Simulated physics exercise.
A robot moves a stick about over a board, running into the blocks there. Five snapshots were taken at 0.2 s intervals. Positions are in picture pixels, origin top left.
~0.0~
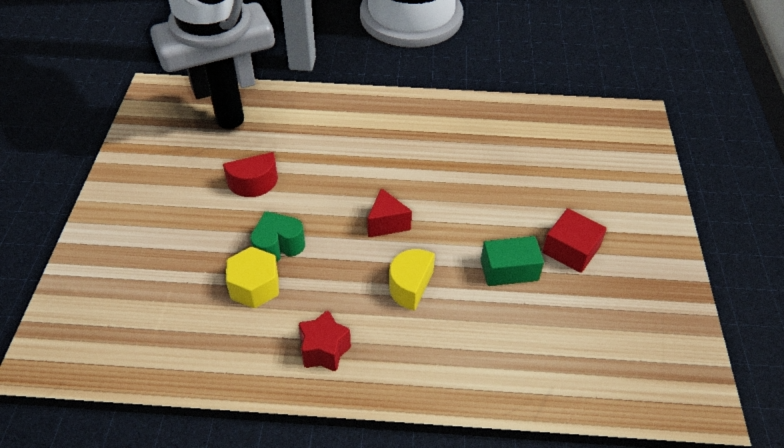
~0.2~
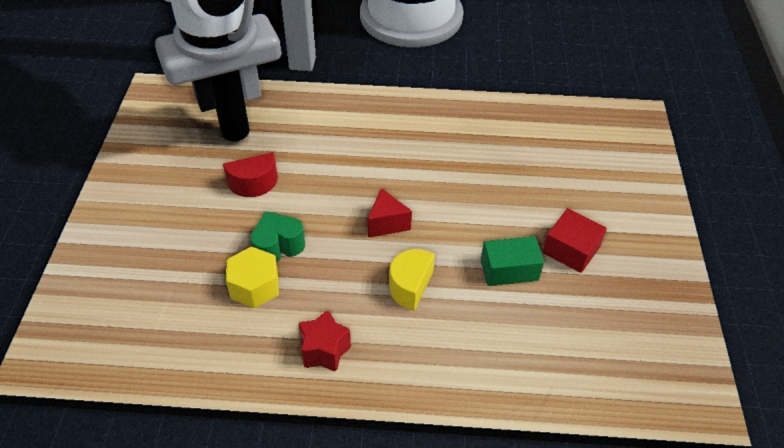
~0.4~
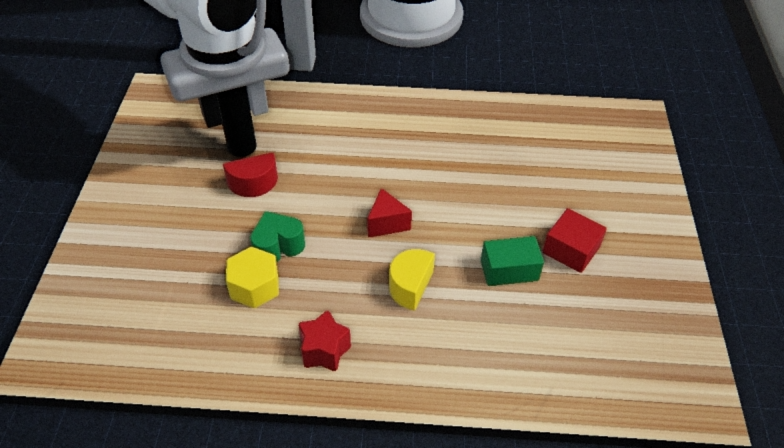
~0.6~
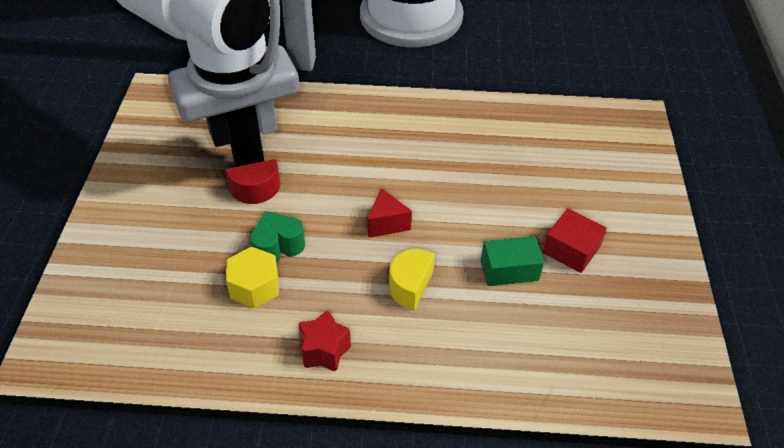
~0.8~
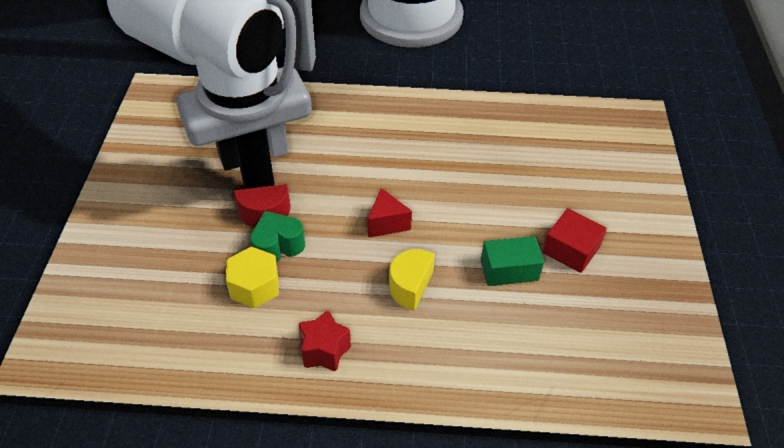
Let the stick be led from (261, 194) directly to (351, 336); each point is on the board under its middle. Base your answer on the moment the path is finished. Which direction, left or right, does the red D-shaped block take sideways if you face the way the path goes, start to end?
Moves right.
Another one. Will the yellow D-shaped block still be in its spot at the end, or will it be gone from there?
Left in place.
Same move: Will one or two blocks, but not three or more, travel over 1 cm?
It seems not.
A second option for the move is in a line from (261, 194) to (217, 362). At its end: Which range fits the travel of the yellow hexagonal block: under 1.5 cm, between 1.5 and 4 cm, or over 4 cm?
It shifts over 4 cm.
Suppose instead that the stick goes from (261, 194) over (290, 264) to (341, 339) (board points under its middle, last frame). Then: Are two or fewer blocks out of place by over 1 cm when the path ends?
My answer is no.
The first path, step by step. One third of the way, stick at (287, 231); yellow hexagonal block at (248, 284), turned 25° clockwise; red D-shaped block at (277, 242), turned 30° clockwise; green heart at (297, 270), turned 40° anticlockwise.
Two thirds of the way, stick at (318, 279); yellow hexagonal block at (240, 291), turned 30° clockwise; red D-shaped block at (278, 269), turned 65° clockwise; green heart at (300, 304), turned 45° anticlockwise; red star block at (323, 339), turned 15° anticlockwise.
At the end, stick at (351, 331); yellow hexagonal block at (240, 291), turned 30° clockwise; red D-shaped block at (279, 269), turned 65° clockwise; green heart at (298, 320); red star block at (325, 354), turned 50° anticlockwise; yellow D-shaped block unmoved.
